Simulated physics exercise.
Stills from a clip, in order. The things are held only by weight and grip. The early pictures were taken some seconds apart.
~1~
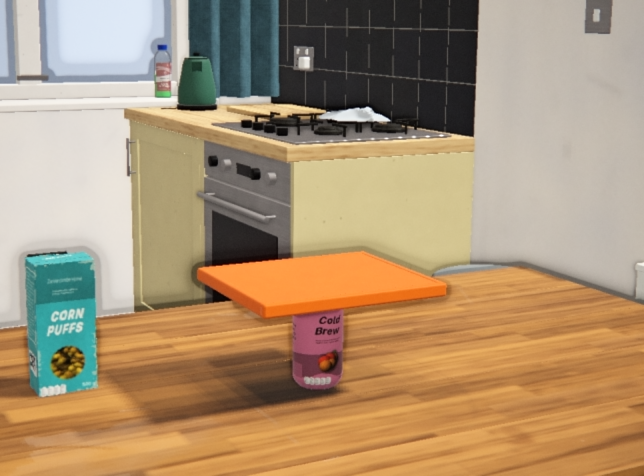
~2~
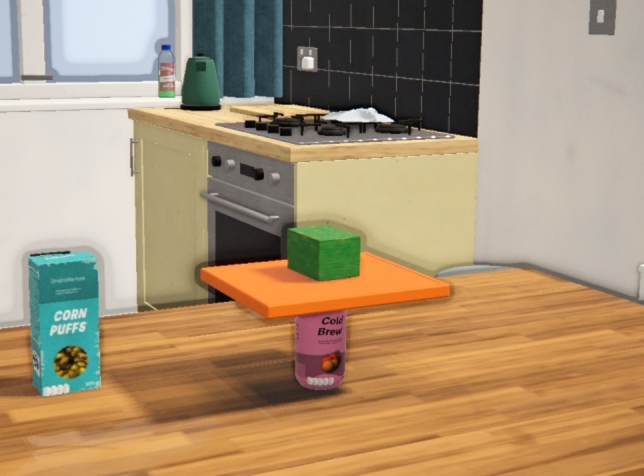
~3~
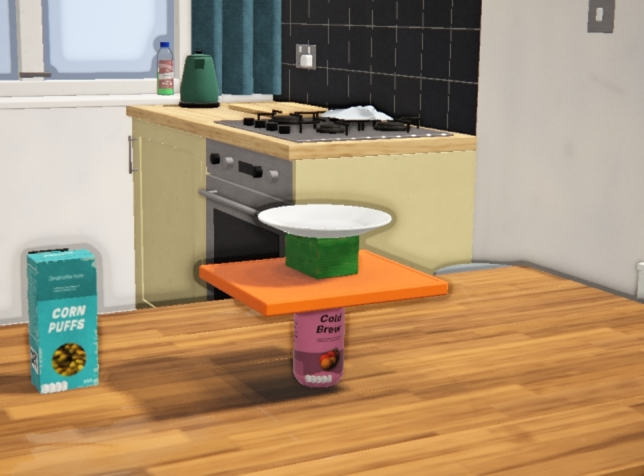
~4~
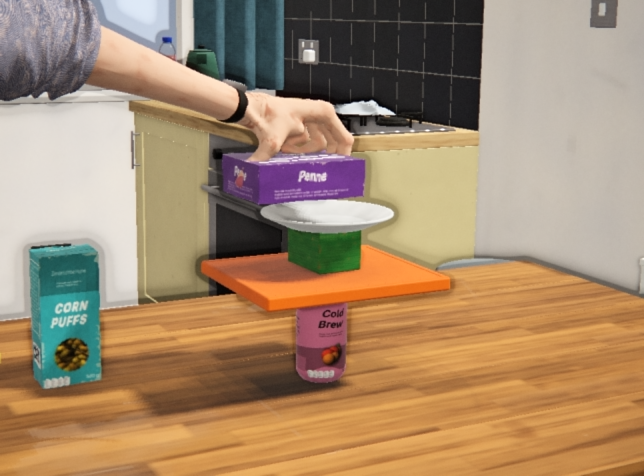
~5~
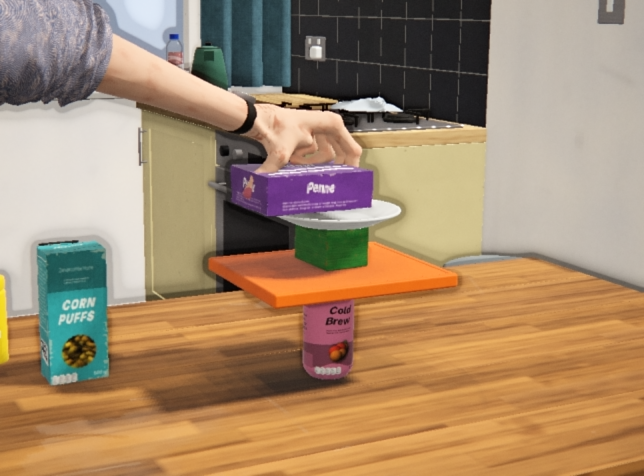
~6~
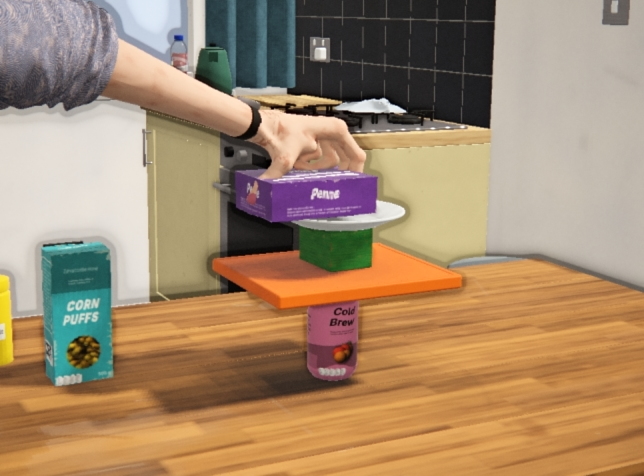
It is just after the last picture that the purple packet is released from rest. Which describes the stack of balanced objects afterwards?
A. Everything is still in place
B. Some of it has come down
Option A: Everything is still in place.
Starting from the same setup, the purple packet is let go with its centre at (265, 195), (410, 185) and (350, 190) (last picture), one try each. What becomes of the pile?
Well, in the first case it tumbles down, in the second it tumbles down, and in the third it stays steady.
Then, 0.10 s after the last picture, nothing has stirred.
Then, 0.60 s after the last picture, purple packet resting near (306, 193).
At rest, all 7 in place. Seen from the same camera at the end, purple packet near (306, 193). The pile keeps its balance.
